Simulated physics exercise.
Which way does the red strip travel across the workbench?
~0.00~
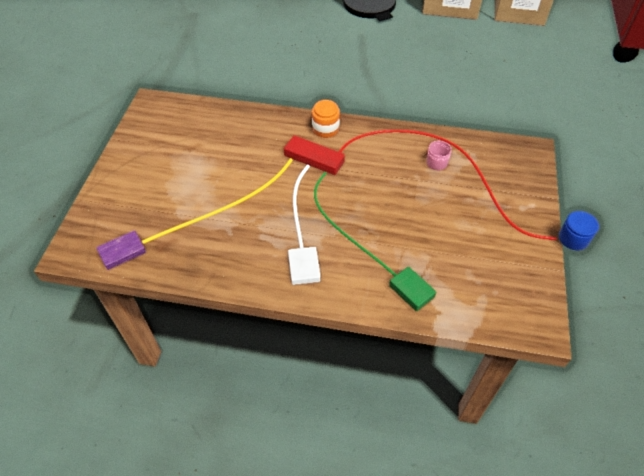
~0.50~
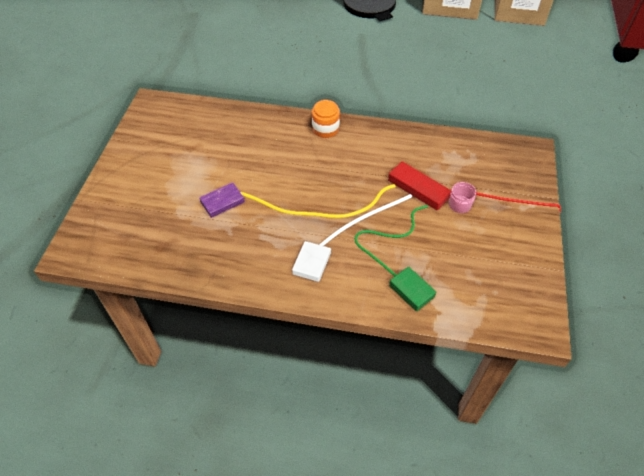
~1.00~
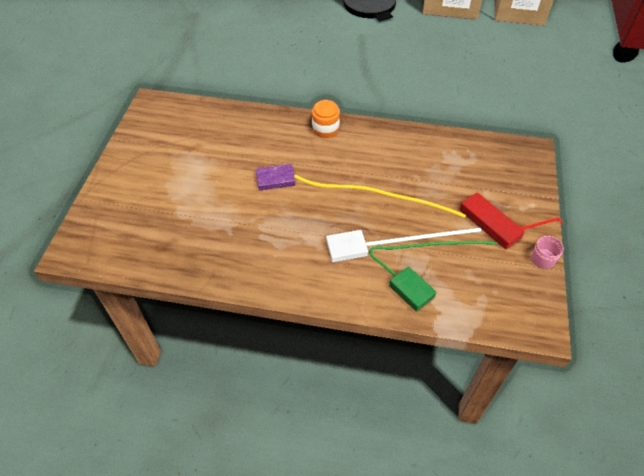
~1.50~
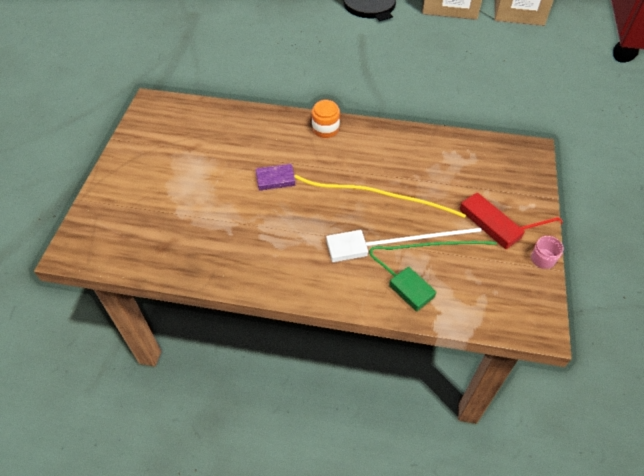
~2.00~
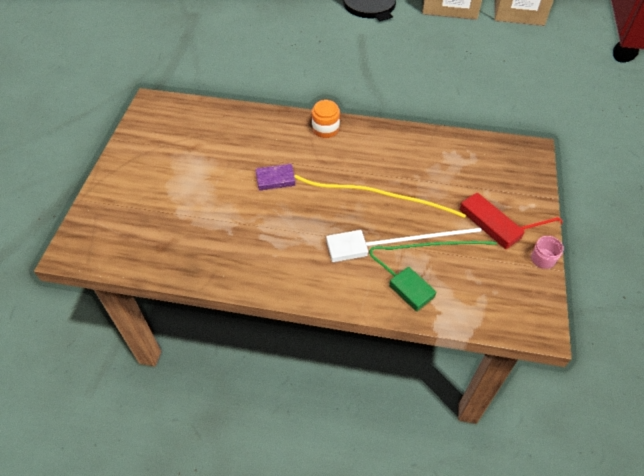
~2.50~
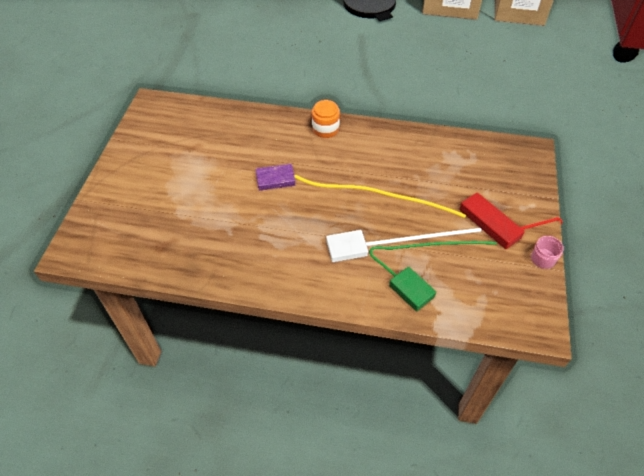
The red strip moves to the right, ending up near the right edge of the workbench.
On a wooden workbench, a blue object dropping off the right edge, dragging the red strip, cabled blocks and pink cup rightward before everything rests.
